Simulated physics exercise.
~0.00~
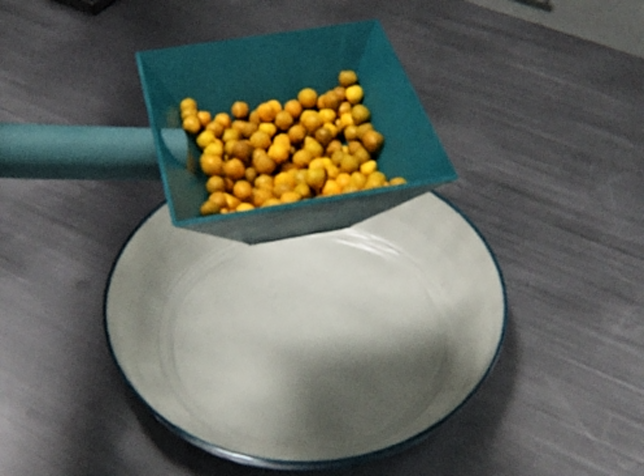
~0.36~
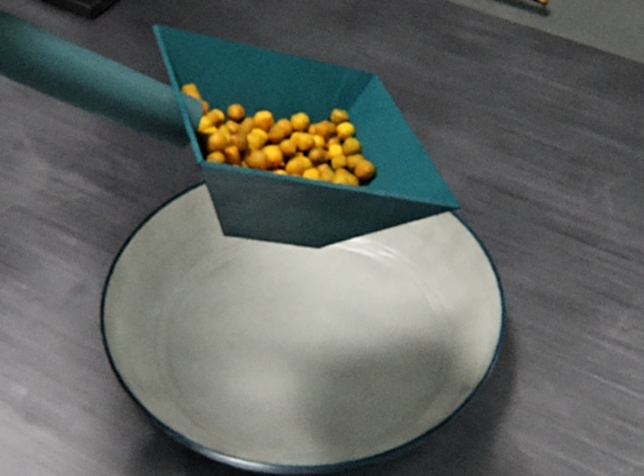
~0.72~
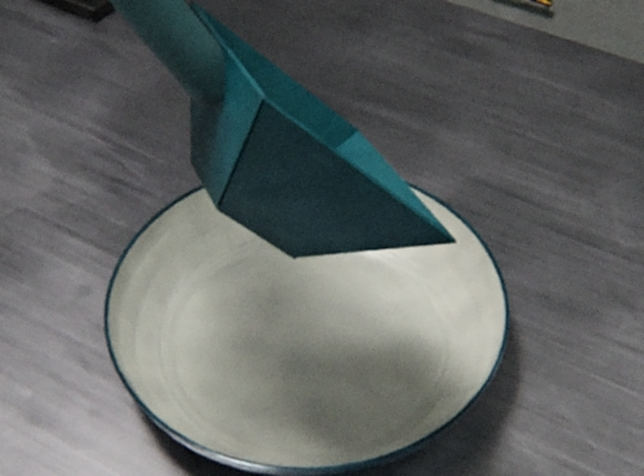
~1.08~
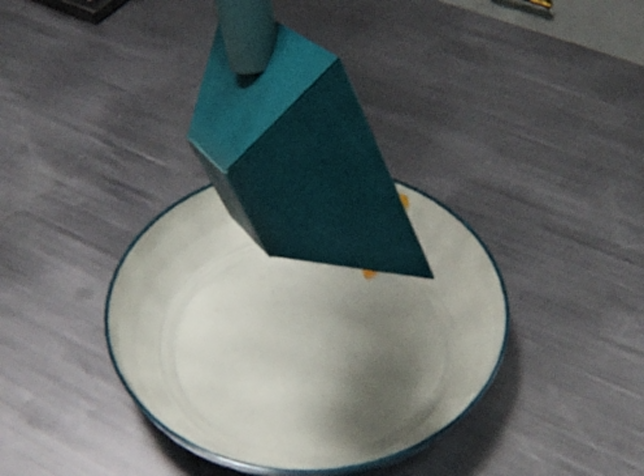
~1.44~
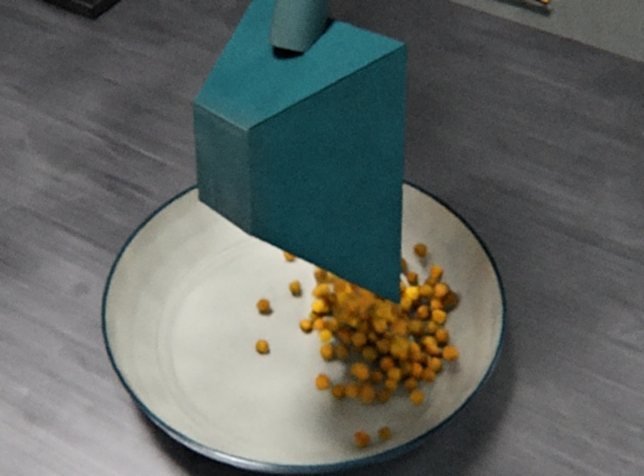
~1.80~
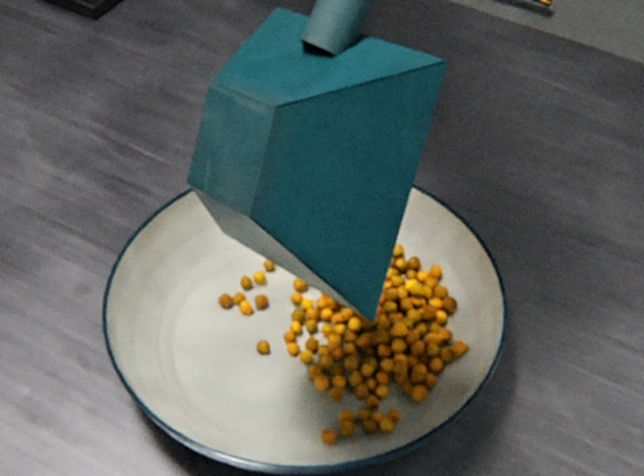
A wide pale pan catches small yellow-orange pieces in a heap as a teal scoop tips.
